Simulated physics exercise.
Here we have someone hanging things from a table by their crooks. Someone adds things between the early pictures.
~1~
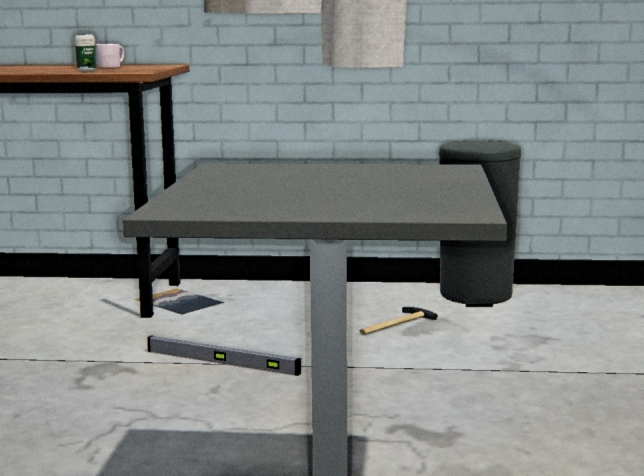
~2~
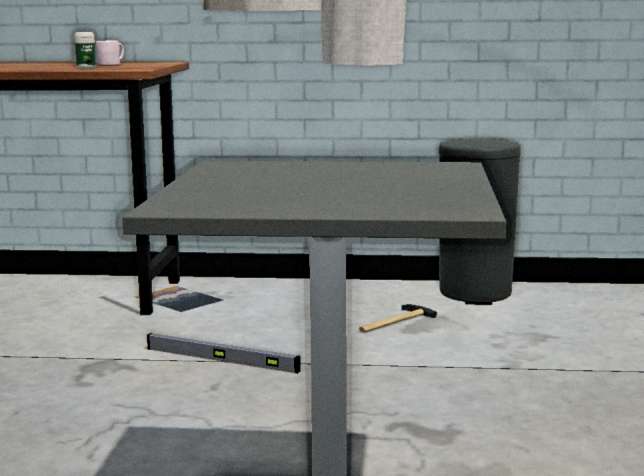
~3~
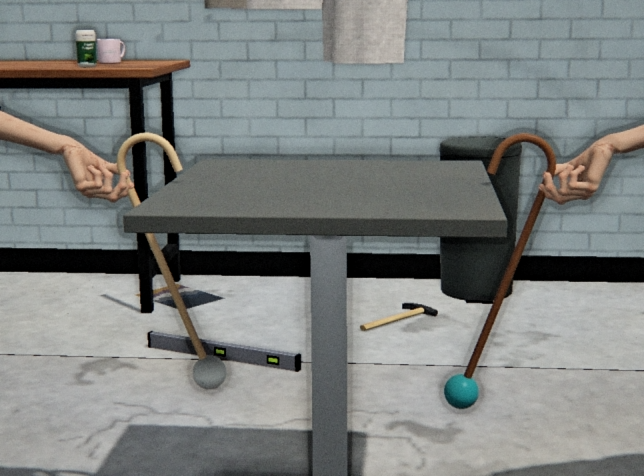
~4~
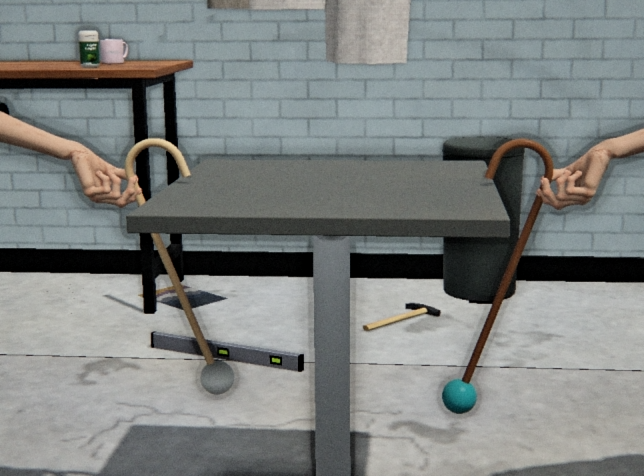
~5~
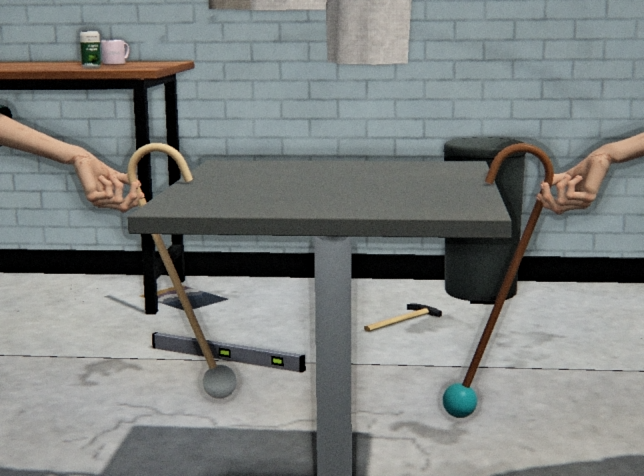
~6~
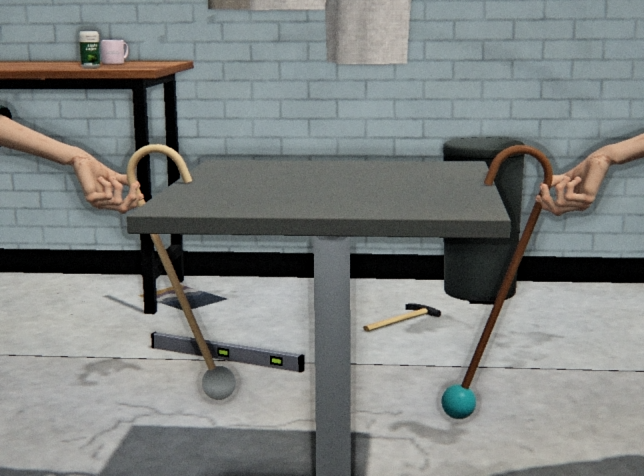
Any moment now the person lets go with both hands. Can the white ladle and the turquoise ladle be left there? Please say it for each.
As it turns out, the white ladle stays hooked on the edge and the turquoise ladle stays hooked on the edge.
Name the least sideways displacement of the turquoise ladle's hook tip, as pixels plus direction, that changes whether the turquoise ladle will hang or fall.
The switch happens after a rightward move of 8 pixels.
Then, 0.28 s later than the last frame, white ladle at rest near (191, 273); turquoise ladle at rest near (485, 285).
When it is over, the white ladle hangs from the table, near (191, 273); the turquoise ladle hangs from the table, near (486, 285).
